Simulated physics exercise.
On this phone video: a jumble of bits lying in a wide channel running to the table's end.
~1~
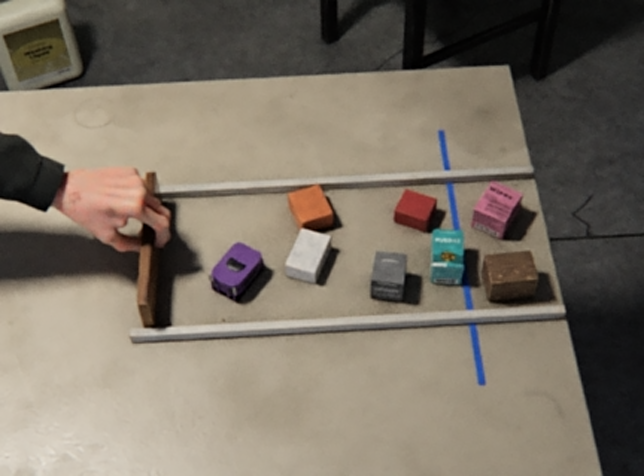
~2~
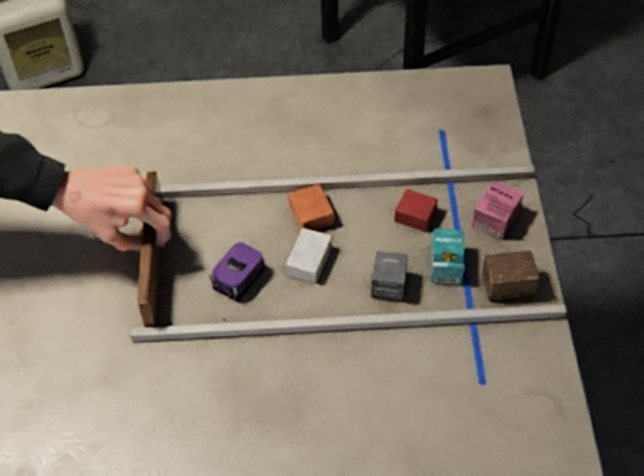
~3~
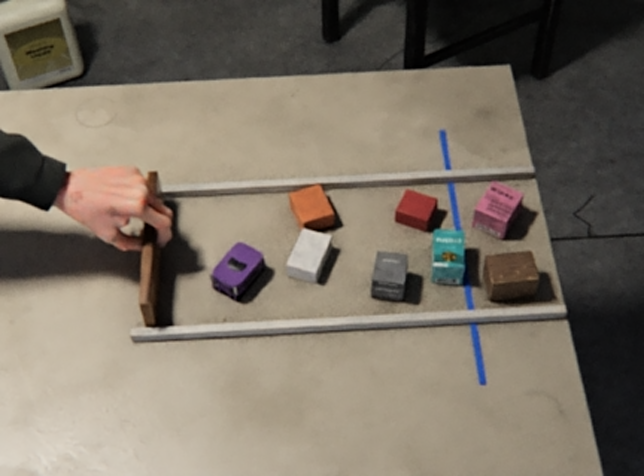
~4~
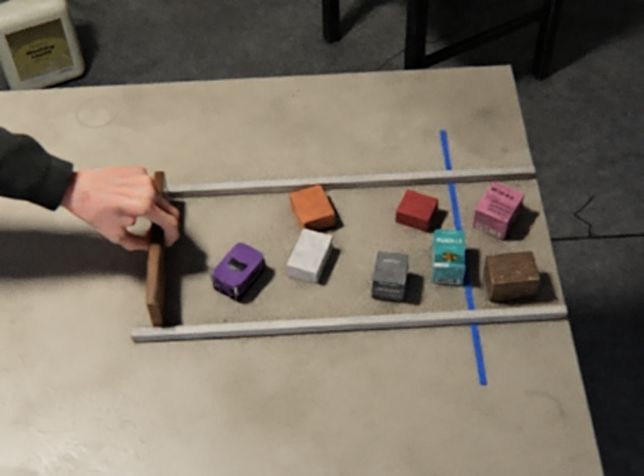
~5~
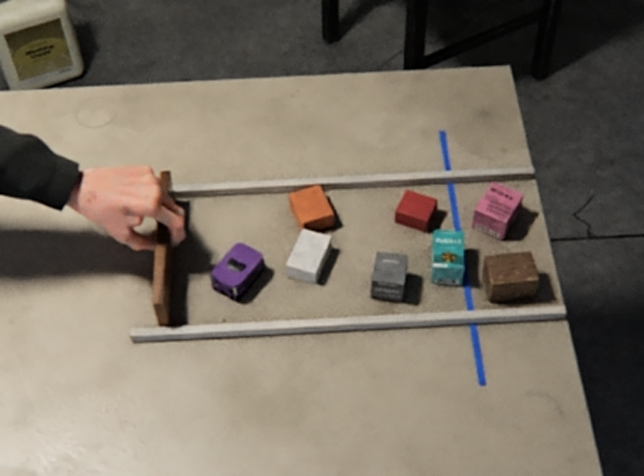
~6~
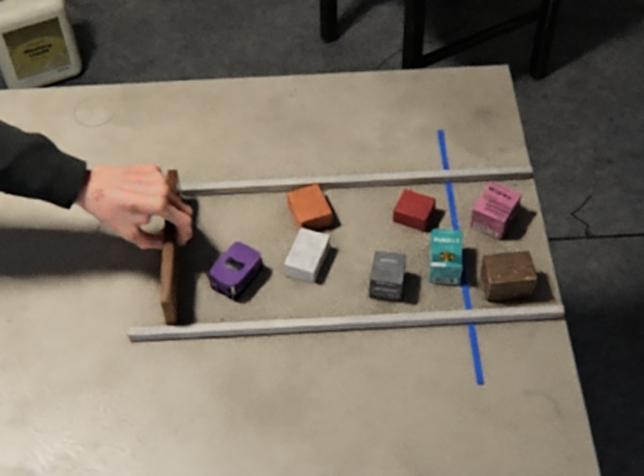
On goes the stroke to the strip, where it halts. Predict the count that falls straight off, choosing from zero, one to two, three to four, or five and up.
Predicted count: One to two.
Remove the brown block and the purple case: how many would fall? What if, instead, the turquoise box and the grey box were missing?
The count is 0 in one try and 0 in the other, in that order.
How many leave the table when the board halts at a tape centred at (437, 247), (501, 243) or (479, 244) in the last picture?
It would be 0, 4 and 3.
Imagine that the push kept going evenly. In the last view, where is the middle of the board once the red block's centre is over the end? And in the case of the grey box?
About (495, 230), and about (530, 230) for the other.
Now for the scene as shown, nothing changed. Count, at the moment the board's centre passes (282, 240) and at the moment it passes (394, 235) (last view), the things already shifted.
I make it 2 at the first spot and 7 at the other.
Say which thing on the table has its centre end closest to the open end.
The one you want is the pink box.
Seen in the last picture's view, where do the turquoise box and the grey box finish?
First (548, 255), then (487, 289).
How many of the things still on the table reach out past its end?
Looks like 2 of them.
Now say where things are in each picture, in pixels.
The first picture shows pink box (497, 210); brown block (509, 276); turquoise box (447, 256); board (150, 249); tape (460, 246).
The second picture shows brown block (510, 276); board (151, 248).
The third picture shows turquoise box (448, 256); purple case (238, 272).
The fourth picture shows pink box (499, 210); white block (310, 256).
The fifth picture shows brown block (510, 277); red block (416, 211).
The sixth picture shows pink box (496, 210); brown block (508, 276); turquoise box (446, 256); board (172, 246); tape (459, 245).
Soon after, none off yet; pink box at rest near (496, 210); brown block at rest near (508, 276); turquoise box at rest near (446, 256).
After that, none off yet; pink box at rest near (496, 210); brown block at rest near (508, 276); turquoise box moving near (456, 254).
In the end, the number that fall off is one or two; gone, brown block.
